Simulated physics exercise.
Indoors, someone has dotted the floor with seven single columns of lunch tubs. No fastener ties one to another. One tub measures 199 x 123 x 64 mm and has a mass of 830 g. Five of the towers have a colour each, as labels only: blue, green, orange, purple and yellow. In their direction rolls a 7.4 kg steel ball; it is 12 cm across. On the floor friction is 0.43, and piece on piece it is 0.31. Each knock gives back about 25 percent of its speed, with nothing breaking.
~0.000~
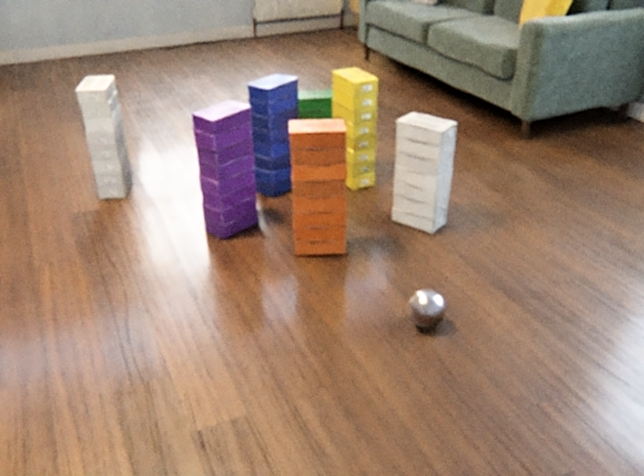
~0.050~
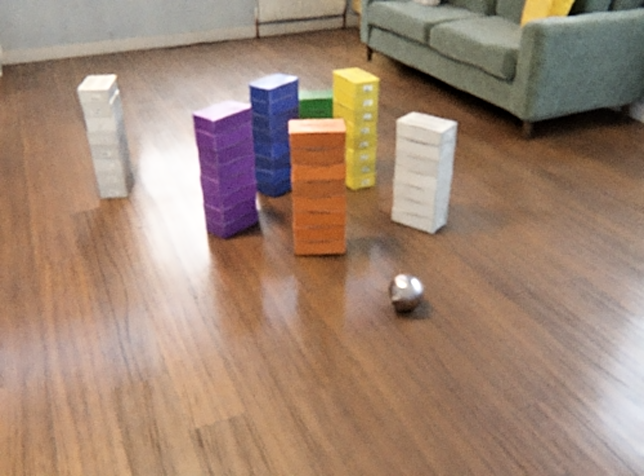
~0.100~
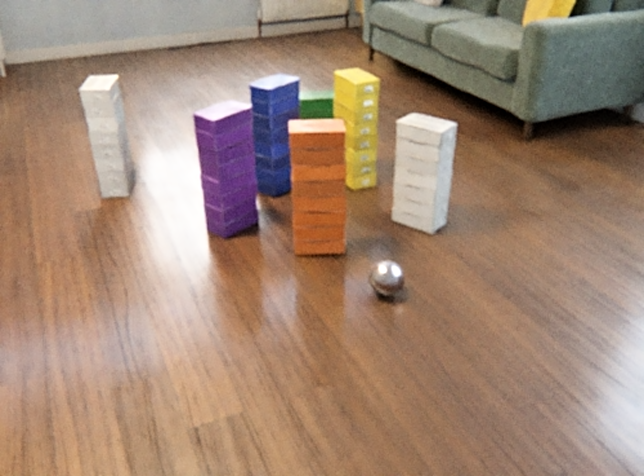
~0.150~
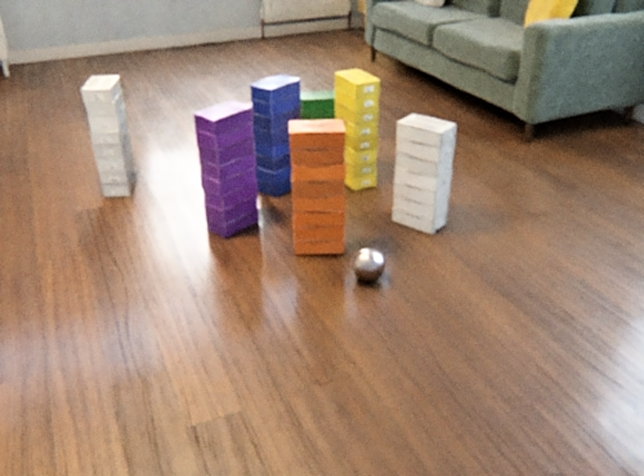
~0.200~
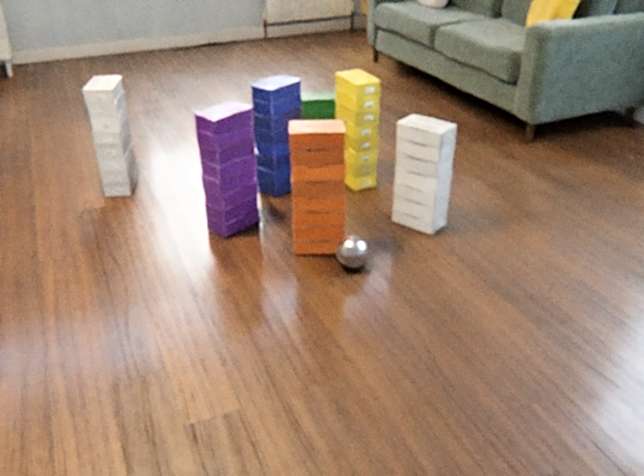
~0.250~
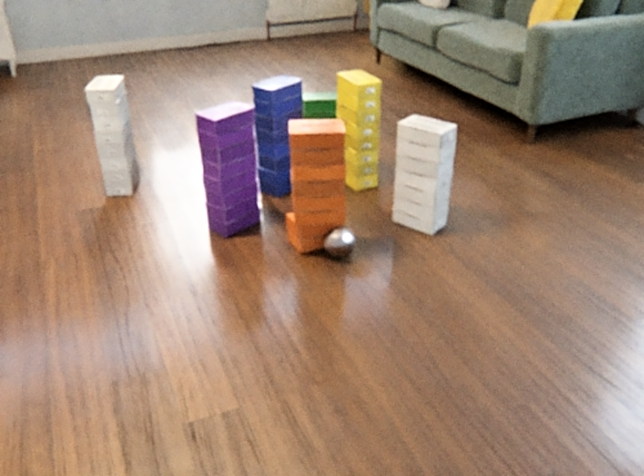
A shiny steel ball rolled leftward and away across the wooden floor toward seven stacks of tubs, then struck the bottom of the orange stack, nudging its lowest part left while the other stacks stood still.
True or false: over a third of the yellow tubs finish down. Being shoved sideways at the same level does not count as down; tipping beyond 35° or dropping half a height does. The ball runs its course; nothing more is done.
False, it is under a third.
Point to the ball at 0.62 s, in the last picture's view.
Estimated pixel: About (291, 194).
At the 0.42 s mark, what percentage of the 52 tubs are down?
It's 10 percent at that point.
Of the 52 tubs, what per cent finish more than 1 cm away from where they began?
Shifted fraction is 45 per cent.
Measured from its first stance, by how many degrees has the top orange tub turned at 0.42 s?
I'd put it at roughly 25 degrees away from its starting angle.
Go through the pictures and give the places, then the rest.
In the first frame (each place is the centre of the face we see best; the camera moves round a little), ball (427, 309) 44 cm from contact, 2.1 m/s; top yellow tub (355, 75); top purple tub (233, 121); all as stacked.
Ball (406, 293) 34 cm from contact, 2.1 m/s; top yellow tub (356, 75), in the second frame.
Ball (387, 278) 23 cm from contact, 2.1 m/s; top yellow tub (356, 76), in the third frame.
Ball (369, 265) 13 cm from contact, 2.1 m/s; top yellow tub (357, 76), in the fourth frame.
Ball (353, 252) 21 mm from contact, 2.1 m/s; top yellow tub (358, 77), in the fifth frame.
Ball (339, 242) after contact, 1.7 m/s; top yellow tub (359, 77); top orange tub (318, 141); 3 have shifted, in the sixth frame.
By 0.42 s, ball still moving; none of the 8 yellow tubs down (4 of 52 in all colours); top yellow tub unmoved; top orange tub tilted 27°, 41 mm lower.
By 0.62 s, ball still moving; none of the 8 yellow tubs down (6 of 52 in all colours); top yellow tub unmoved; top orange tub on its side.
When it is over (1.4 s), ball rolling away; none of the 8 yellow tubs down (6 of 52 in all colours); top yellow tub unmoved; top orange tub on its side. That is 0 per cent. In pixels of the last frame, middles, top yellow tub near (359, 84), top orange tub near (345, 259).
